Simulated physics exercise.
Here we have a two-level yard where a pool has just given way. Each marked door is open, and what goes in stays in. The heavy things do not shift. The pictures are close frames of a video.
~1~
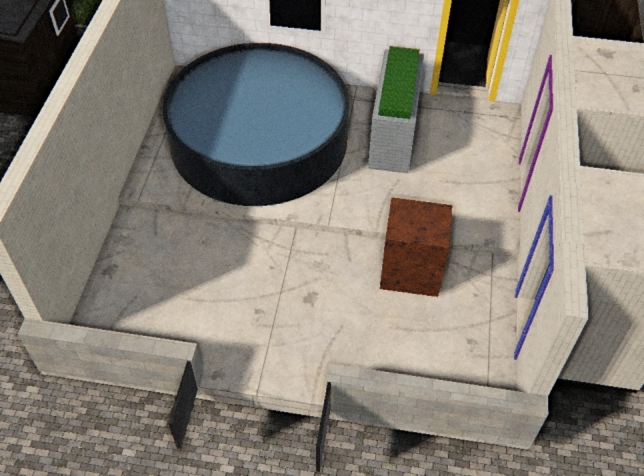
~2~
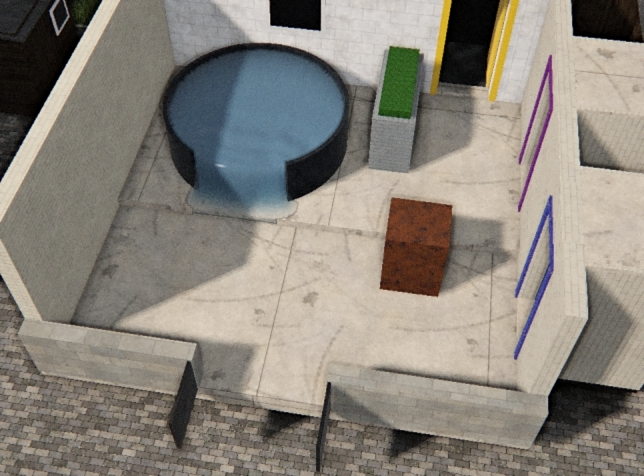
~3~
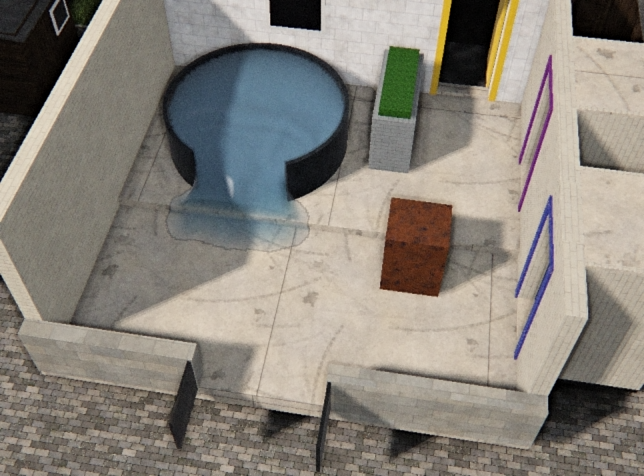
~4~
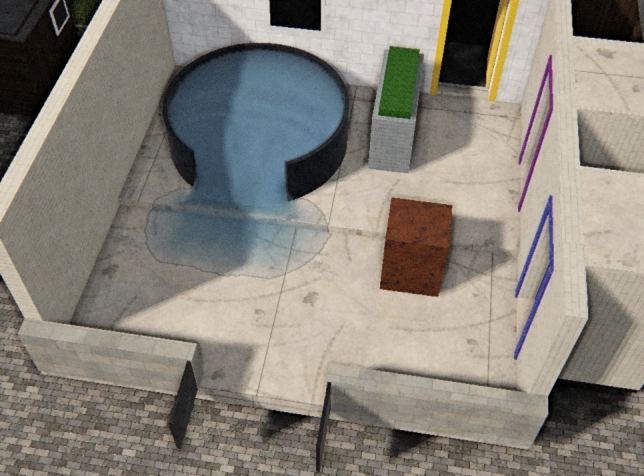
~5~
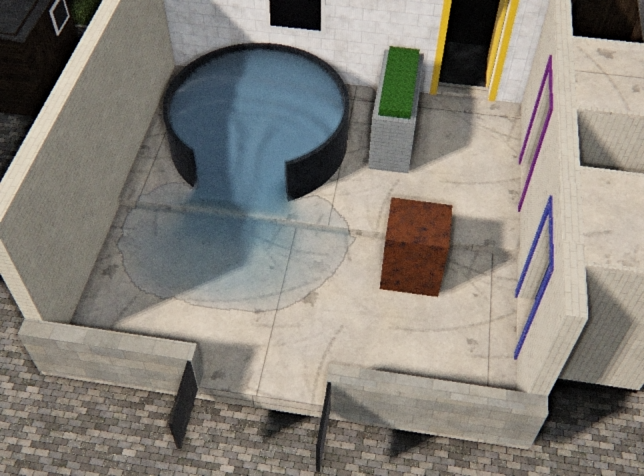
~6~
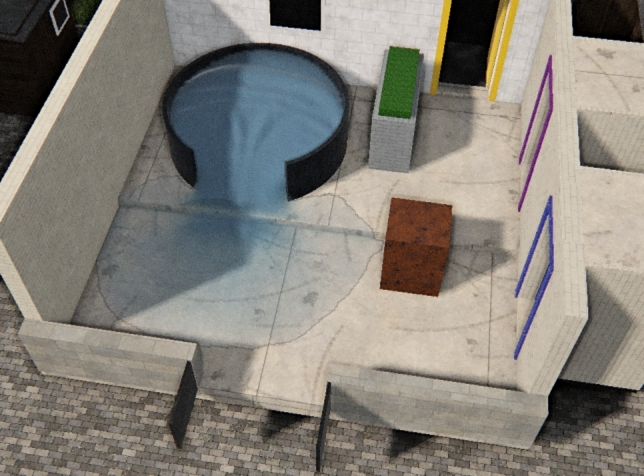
At the start, a round dark-walled pool sits full and still in a walled yard, near a planter and a reddish-brown block. Its front side opens and water pours through the gap onto the pale paving, then spreads forward and sideways into a broad, thin sheet reaching close to the block.
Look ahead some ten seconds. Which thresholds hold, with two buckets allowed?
In the end: The yellow door holds within the limit; the purple door holds within the limit; the blue door floods.
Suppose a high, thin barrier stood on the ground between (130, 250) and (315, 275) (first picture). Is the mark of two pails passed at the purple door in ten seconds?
In short: Purple door takes more.
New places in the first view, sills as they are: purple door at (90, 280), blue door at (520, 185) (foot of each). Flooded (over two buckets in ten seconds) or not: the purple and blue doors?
Then: The purple one lets more in; the blue one stays under.
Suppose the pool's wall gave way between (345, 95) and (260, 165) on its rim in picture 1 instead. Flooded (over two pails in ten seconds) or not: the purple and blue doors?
One by one: Purple door passes that mark; blue door floods.
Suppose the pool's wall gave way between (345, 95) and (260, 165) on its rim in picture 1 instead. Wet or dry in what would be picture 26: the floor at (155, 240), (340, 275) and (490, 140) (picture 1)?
As listed: Clear, under water, covered.
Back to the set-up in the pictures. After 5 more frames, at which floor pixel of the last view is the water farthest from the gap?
Around (386, 398).
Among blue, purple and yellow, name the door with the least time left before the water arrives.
It is the blue door.
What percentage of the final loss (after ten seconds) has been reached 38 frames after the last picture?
Some 65 per cent.
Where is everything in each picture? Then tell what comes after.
In the first picture, the round pool at (257, 105) is whole and still.
In the second picture, water pours out at (239, 192) and has run to (293, 203).
In the third picture, the front is at (303, 235), out from the gap at (239, 193).
In the fourth picture, water pours out at (239, 194) and has run to (163, 258).
In the fifth picture, water pours out at (239, 195) and has run to (142, 283).
In the sixth picture, water pours out at (239, 194) and has run to (147, 327).
A moment on, water covers 45 % of the floor; the yellow door not reached, the purple door not reached, the blue door not reached.
Next, water covers 45 % of the floor; the yellow door not reached, the purple door not reached, the blue door not reached.
Then, water covers 55 % of the floor; the yellow door not reached, the purple door not reached, the blue door wet at the sill, nothing in.
Later, water covers 65 % of the floor; the yellow door not reached, the purple door not reached, the blue door under two buckets in.
In the end, water covers 70 % of the floor; the yellow door wet at the sill, nothing in, the purple door not reached, the blue door far over two buckets in.
